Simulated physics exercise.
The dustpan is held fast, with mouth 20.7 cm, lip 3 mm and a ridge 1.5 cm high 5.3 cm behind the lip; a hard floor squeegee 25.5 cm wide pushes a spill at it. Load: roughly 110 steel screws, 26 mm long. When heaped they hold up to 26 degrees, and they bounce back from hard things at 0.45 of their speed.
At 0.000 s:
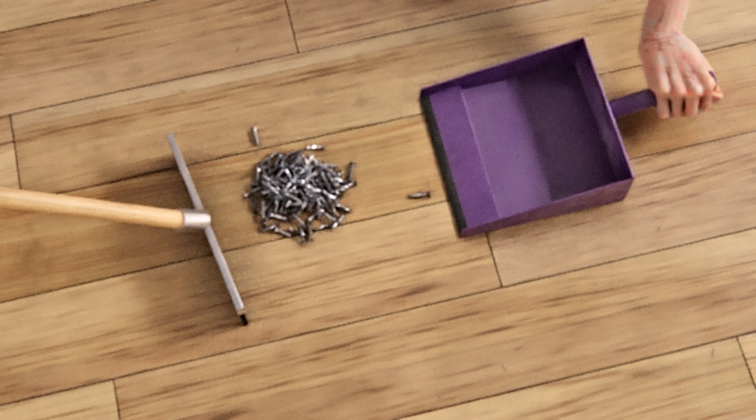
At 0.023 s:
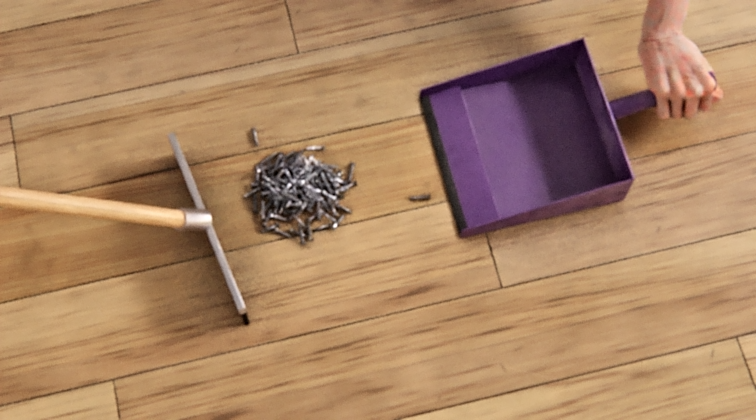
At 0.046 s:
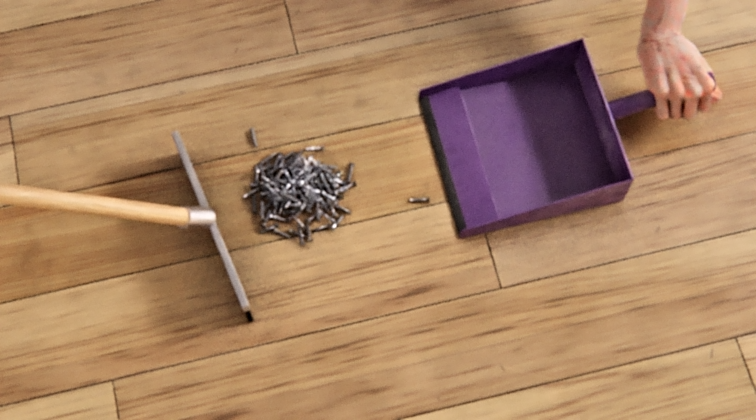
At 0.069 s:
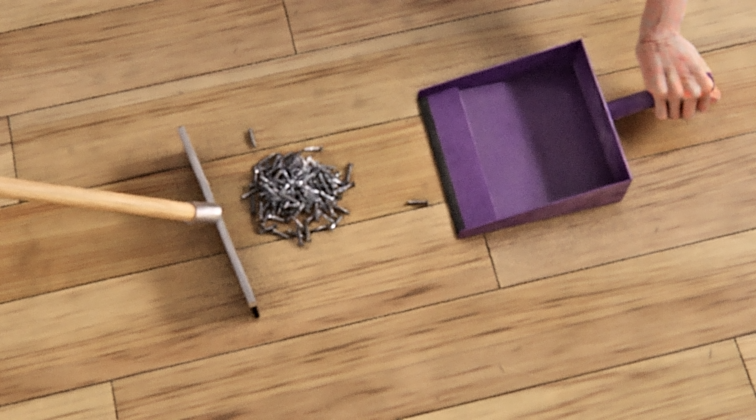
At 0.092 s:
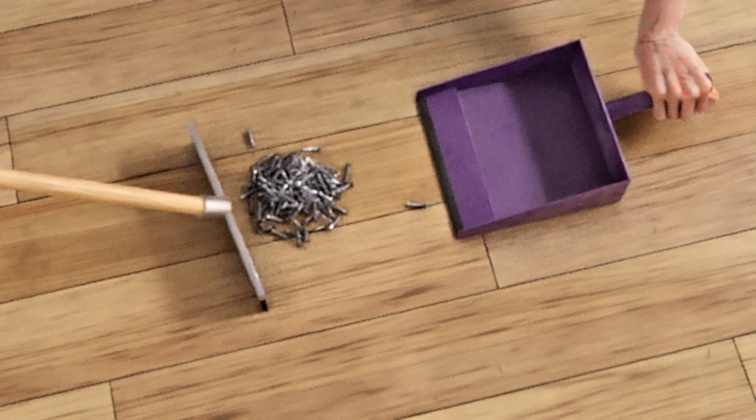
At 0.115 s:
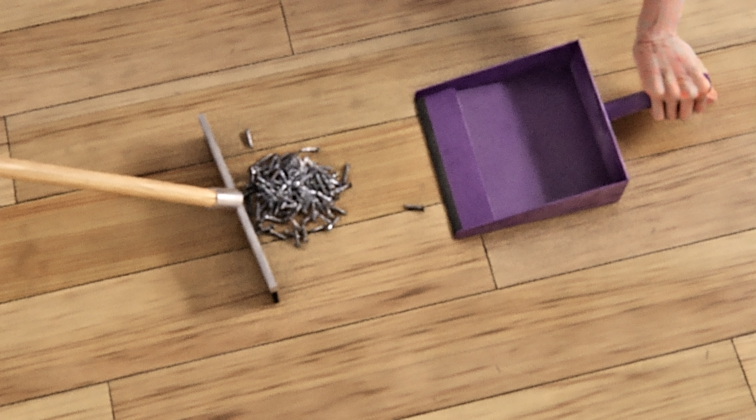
A hand at the upper right grips the handle of a purple dustpan on a light brown plank floor, seen from above at a slight tilt. A heap of small grey metal screws lies left of the pan, with a few strays around it, and a thin grey blade on a pale wooden handle stands at left. The blade slides rightward to the heap's edge while the pan stays practically still.
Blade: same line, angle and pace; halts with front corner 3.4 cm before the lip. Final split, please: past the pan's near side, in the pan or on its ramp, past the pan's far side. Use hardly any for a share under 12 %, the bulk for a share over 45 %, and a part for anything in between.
Near side: Hardly any, pan: A part, far side: A part.
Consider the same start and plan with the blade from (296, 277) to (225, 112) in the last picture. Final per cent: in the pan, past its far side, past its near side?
Split: Pan = 35, far = 30, near = 0.
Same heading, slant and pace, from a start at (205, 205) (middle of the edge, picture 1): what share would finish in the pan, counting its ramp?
Estimate: Near 20 %.
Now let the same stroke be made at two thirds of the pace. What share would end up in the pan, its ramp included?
Some 10 %.
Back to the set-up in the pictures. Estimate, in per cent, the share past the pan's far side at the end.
I'd say around 30 percent.
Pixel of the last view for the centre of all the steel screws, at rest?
Once everything settles, the centre is around (415, 125).
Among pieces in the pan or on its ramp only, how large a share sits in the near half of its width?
Close to 20 %.
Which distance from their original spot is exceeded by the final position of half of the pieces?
It works out to roughly 18 cm.
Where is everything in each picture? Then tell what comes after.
The first frame shows blade from (240, 310) to (172, 141), moved 0.0 cm, 0 of the pieces shifted so far; middle of the pieces at (301, 190); pan at (534, 145).
The second frame shows blade from (242, 309) to (173, 140), moved 0.2 cm, 0 of the pieces shifted so far; middle of the pieces at (301, 191).
The third frame shows blade from (246, 307) to (177, 138), moved 0.9 cm, 1 of the pieces shifted so far; middle of the pieces at (300, 191).
The fourth frame shows blade from (252, 302) to (183, 134), moved 2.0 cm, 1 of the pieces shifted so far; middle of the pieces at (299, 192).
The fifth frame shows blade from (261, 296) to (192, 128), moved 3.5 cm, 1 of the pieces shifted so far; middle of the pieces at (298, 192).
The sixth frame shows blade from (273, 287) to (203, 121), moved 5.4 cm, 1 of the pieces shifted so far; middle of the pieces at (296, 192); pan at (529, 147). The blade's pace is about 0.83 m/s, heading 21 degrees away from the viewer's side.
Then, at 0.26 s, middle of the blade 15 cm from the lip; 0 % over the lip, far side 0 %, near side 0 %.
After 0.35 s, middle of the blade 8 cm from the lip; 0 % over the lip, far side 10 %, near side 0 %.
Then, at 0.58 s, middle of the blade 6 cm from the lip; 20 % over the lip, far side 30 %, near side 0 %.
In the end, at 1.4 s, near side 0 %, pan 15 %, far side 30 %, in front of the lip or behind the blade 55 %.
